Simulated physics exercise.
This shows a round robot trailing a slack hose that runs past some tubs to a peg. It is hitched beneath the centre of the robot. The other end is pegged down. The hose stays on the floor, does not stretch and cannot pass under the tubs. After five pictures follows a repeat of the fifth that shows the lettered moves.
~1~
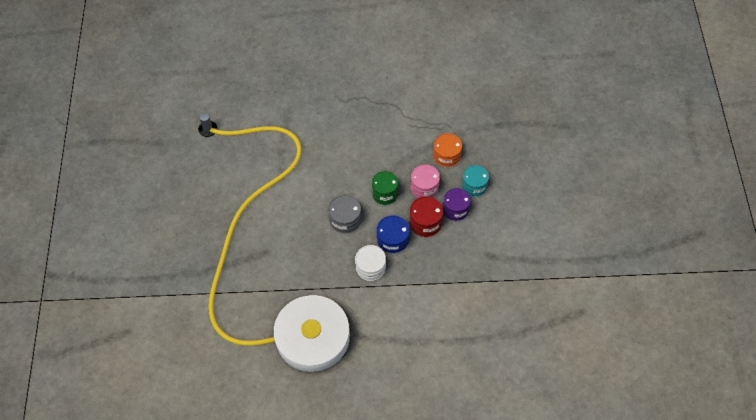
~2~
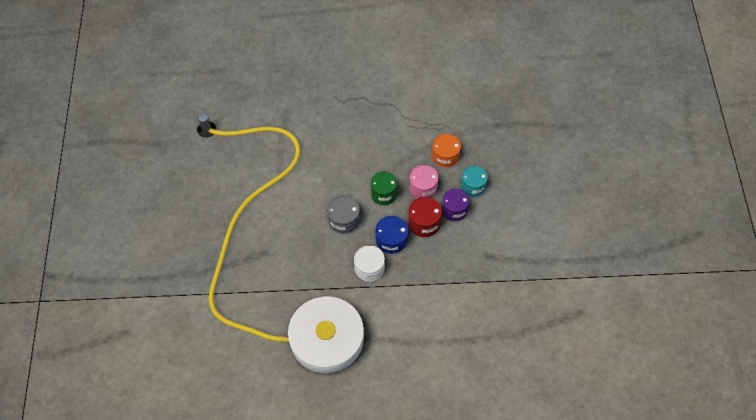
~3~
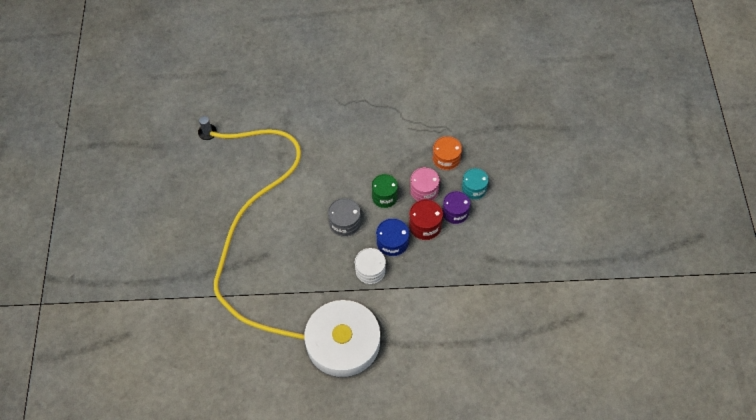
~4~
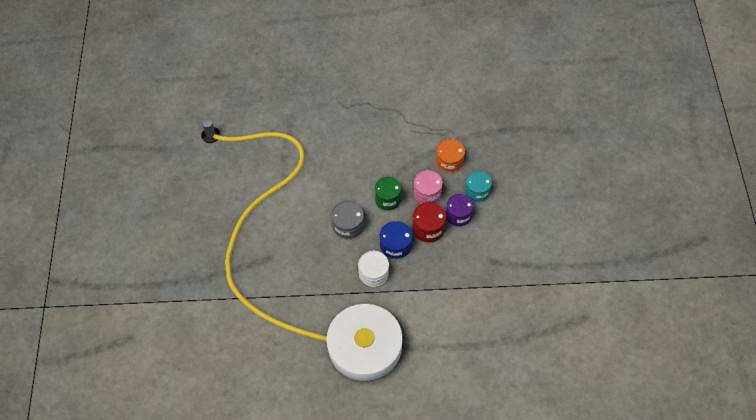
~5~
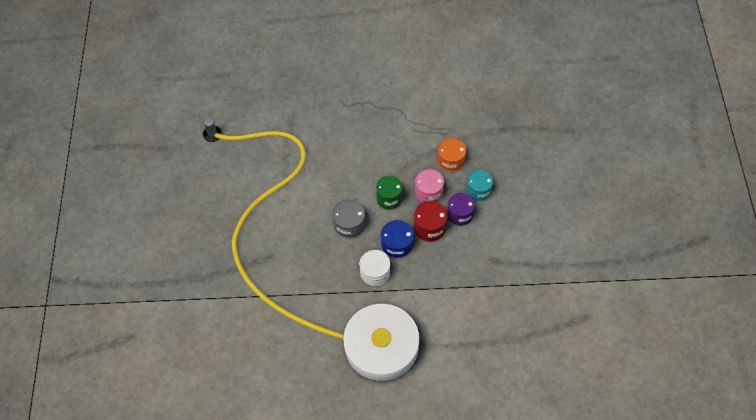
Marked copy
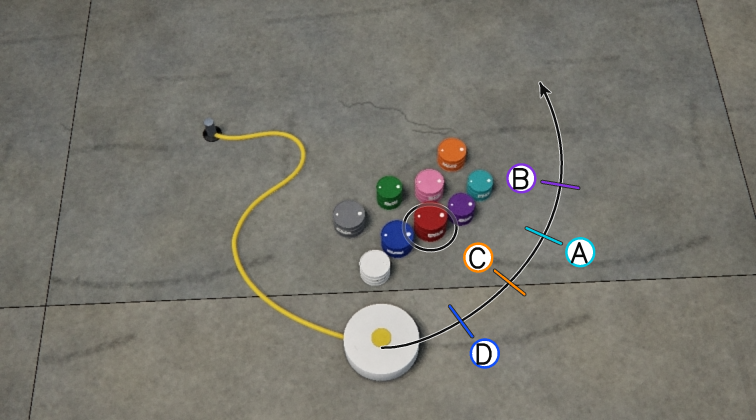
A round white robot with a yellow button-like centre slides steadily to the right across a grey, scuffed concrete floor seen from high above. A yellow cord curves from a small dark peg at upper left down to it, while white, blue, red, grey, green, pink, purple, turquoise and orange tubs cluster right of centre. The cord's lower bend draws rightward and straightens, the tubs stay put, and the camera wavers slightly.
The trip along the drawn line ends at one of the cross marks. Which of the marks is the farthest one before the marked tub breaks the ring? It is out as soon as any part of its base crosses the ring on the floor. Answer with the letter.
It should halt at B.
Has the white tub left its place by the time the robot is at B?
Yes.
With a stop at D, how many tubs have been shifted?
The count is none.
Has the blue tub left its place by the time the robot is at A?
By then, no.
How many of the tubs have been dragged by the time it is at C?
The count is none.
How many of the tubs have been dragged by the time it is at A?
By then, none.
On the marked copy, A at (544, 236); B at (560, 185); C at (510, 282); D at (461, 321); the ring at (430, 227); the route from (382, 348) via (544, 236) to (540, 83).
Following B. Soon after the start, robot (474, 308); red tub (430, 222).
Later, robot (538, 243); red tub (430, 222).
In the end, robot (562, 179); red tub (432, 221); blue tub (402, 233); white tub (371, 237); the red tub is still in its ring.
As for the rest, A is safe but short; C is safe but short; D is safe but short.
